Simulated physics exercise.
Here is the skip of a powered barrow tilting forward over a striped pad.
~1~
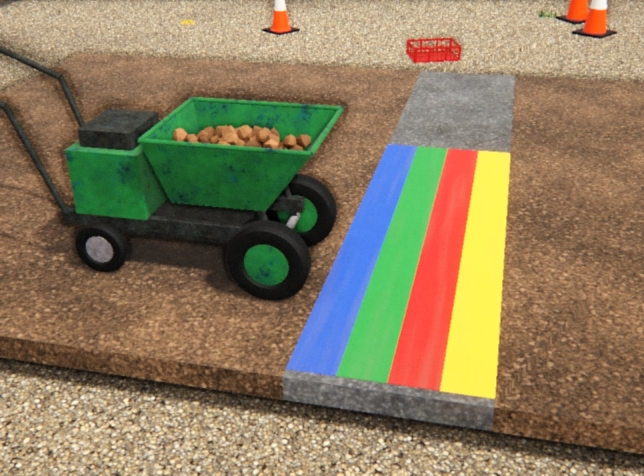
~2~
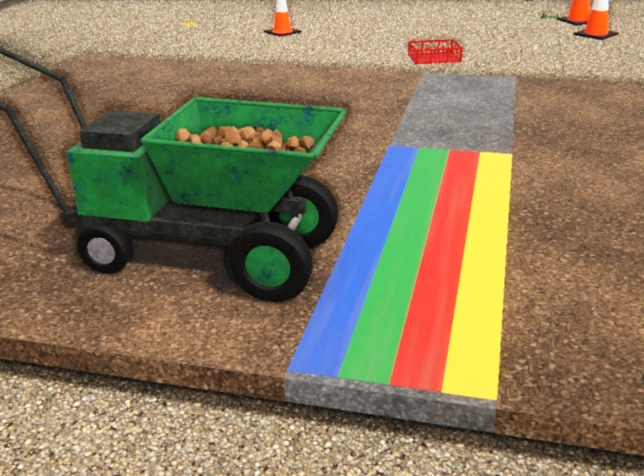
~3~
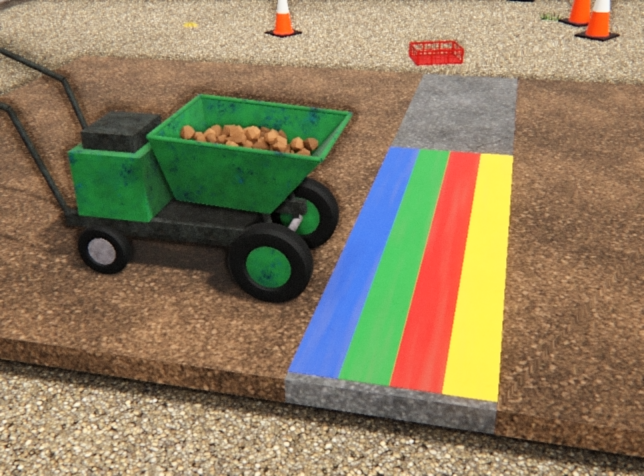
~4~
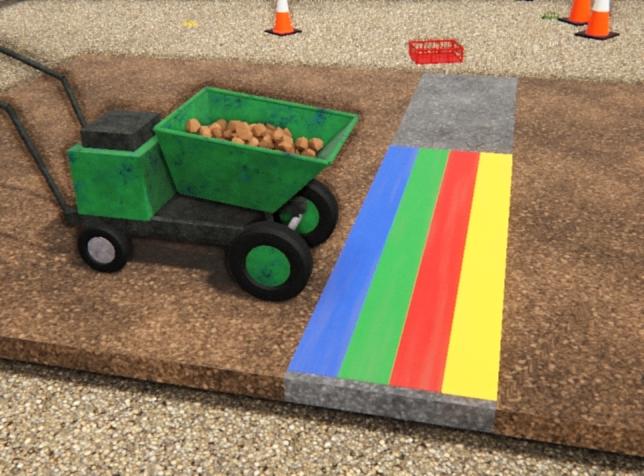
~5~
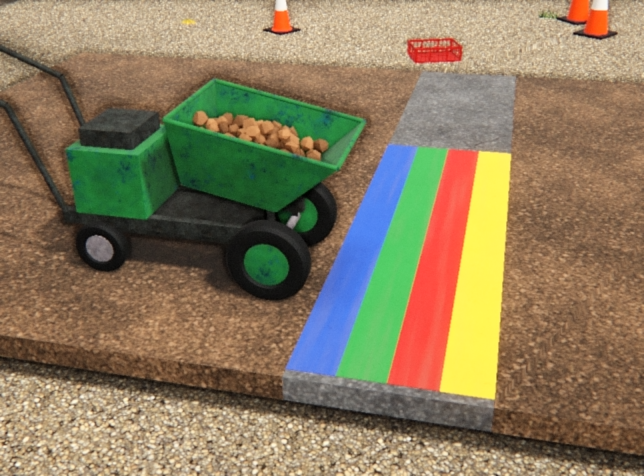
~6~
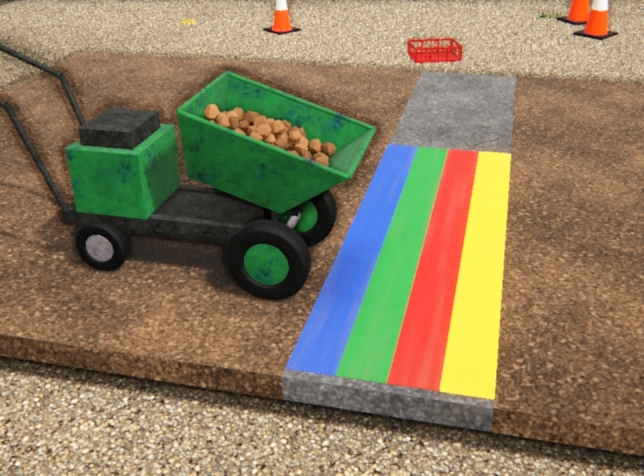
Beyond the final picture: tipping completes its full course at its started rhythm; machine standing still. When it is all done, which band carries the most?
The red band carries the most.
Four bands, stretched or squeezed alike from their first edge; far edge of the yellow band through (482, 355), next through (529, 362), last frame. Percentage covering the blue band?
Shares: Close to 0 %; close to 0 %.
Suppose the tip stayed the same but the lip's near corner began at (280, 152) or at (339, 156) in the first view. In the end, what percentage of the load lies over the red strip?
First try: 20 per cent; second try: 20 per cent.
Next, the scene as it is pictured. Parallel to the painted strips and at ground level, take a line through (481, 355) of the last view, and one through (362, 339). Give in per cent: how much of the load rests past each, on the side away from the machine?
About 10 and 70 %.
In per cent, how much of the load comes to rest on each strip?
The blue strip carries 0 per cent, the green strip 5 per cent, the red strip 35 per cent and the yellow strip 20 per cent.
Soon after the last picture, skip tipped steeply; all in the skip.
A little later, skip tipped right over; nearly all in the skip; a small part over the red strip.
Later still, skip tipped right over; about a third in the skip; a stray few over the green strip; about a third over the red strip; a small part over the yellow strip; a small part off the paint.
At rest, skip tipped right over; about a third in the skip; none over the blue strip; a small part over the green strip; about a third over the red strip; about a quarter over the yellow strip; a small part off the paint.
